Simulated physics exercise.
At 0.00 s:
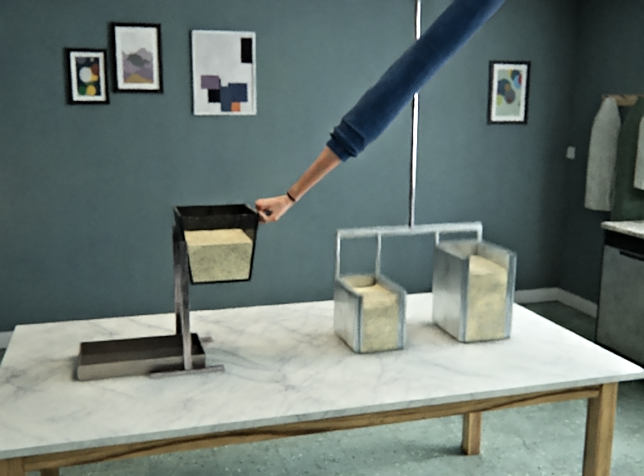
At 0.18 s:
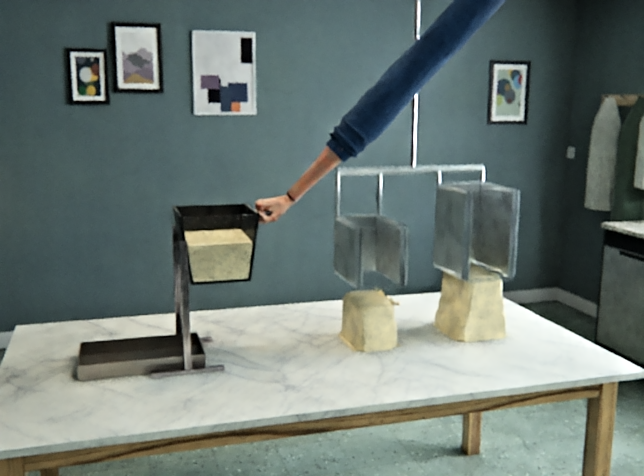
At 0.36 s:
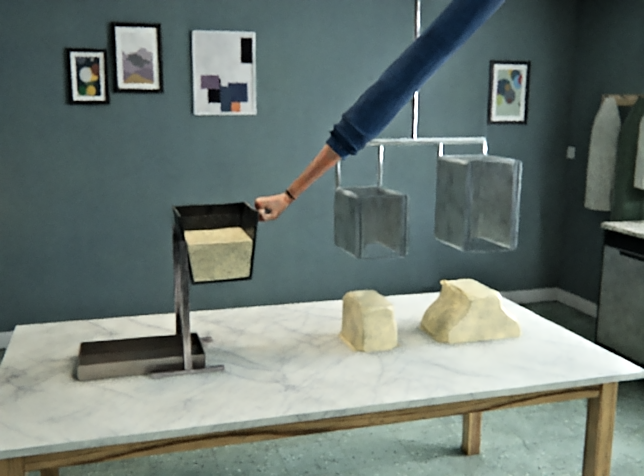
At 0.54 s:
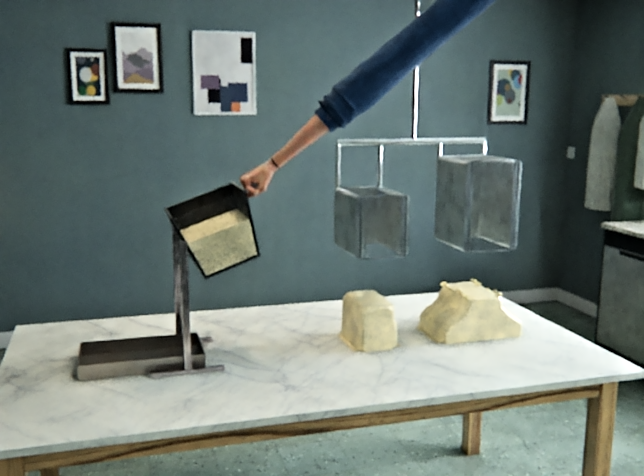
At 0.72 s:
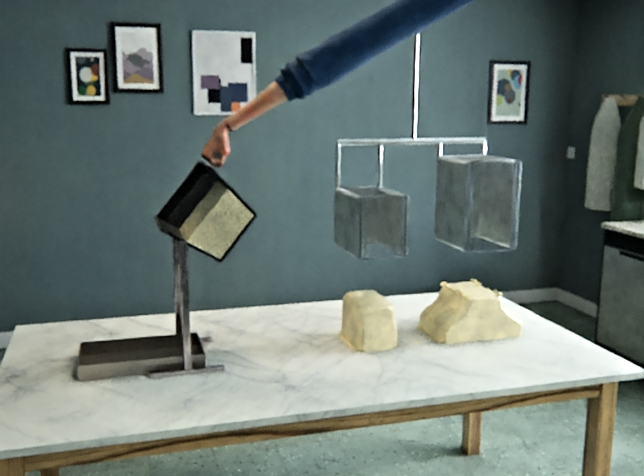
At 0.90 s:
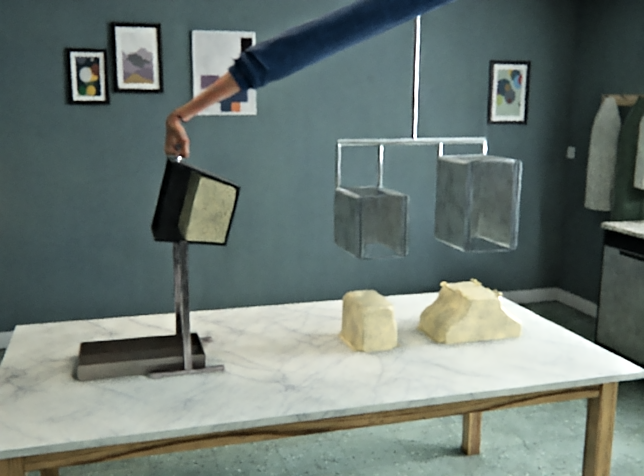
Two clear boxes lifted off a pair of pale yellow blocks, which sagged, the right one slumping far more, and then a hand tilted a dark tub of the same stuff steeply over to the left.
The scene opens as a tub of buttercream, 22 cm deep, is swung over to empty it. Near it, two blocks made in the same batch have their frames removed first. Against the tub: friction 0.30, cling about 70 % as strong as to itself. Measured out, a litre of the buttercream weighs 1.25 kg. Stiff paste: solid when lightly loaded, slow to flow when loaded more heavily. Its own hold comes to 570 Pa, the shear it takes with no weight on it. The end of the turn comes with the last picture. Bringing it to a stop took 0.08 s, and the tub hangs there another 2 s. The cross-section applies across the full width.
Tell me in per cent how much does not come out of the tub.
Something like 100 per cent stays in.
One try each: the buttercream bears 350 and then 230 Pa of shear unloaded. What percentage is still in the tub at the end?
It'd be some 100 percent the first time and some 75 percent the second.
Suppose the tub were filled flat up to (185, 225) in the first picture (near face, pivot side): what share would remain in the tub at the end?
It would come to roughly 100 percent.
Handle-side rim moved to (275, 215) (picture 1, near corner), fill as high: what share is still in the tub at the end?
Roughly 100 %.
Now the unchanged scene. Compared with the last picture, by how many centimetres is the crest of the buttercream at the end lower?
Roughly 0 cm.
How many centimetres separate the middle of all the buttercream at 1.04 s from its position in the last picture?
Measured shift, roughly 0 cm.
After 1.04 s, the tub is at 75 degrees and holds 100 %.
After 1.21 s, the tub is at 75 degrees and holds 100 %.
After 1.38 s, the tub is at 75 degrees and holds 100 %.
After 1.55 s, the tub is at 75 degrees and holds 100 %.
After 2.90 s, the tub is at 75 degrees and holds 100 %.
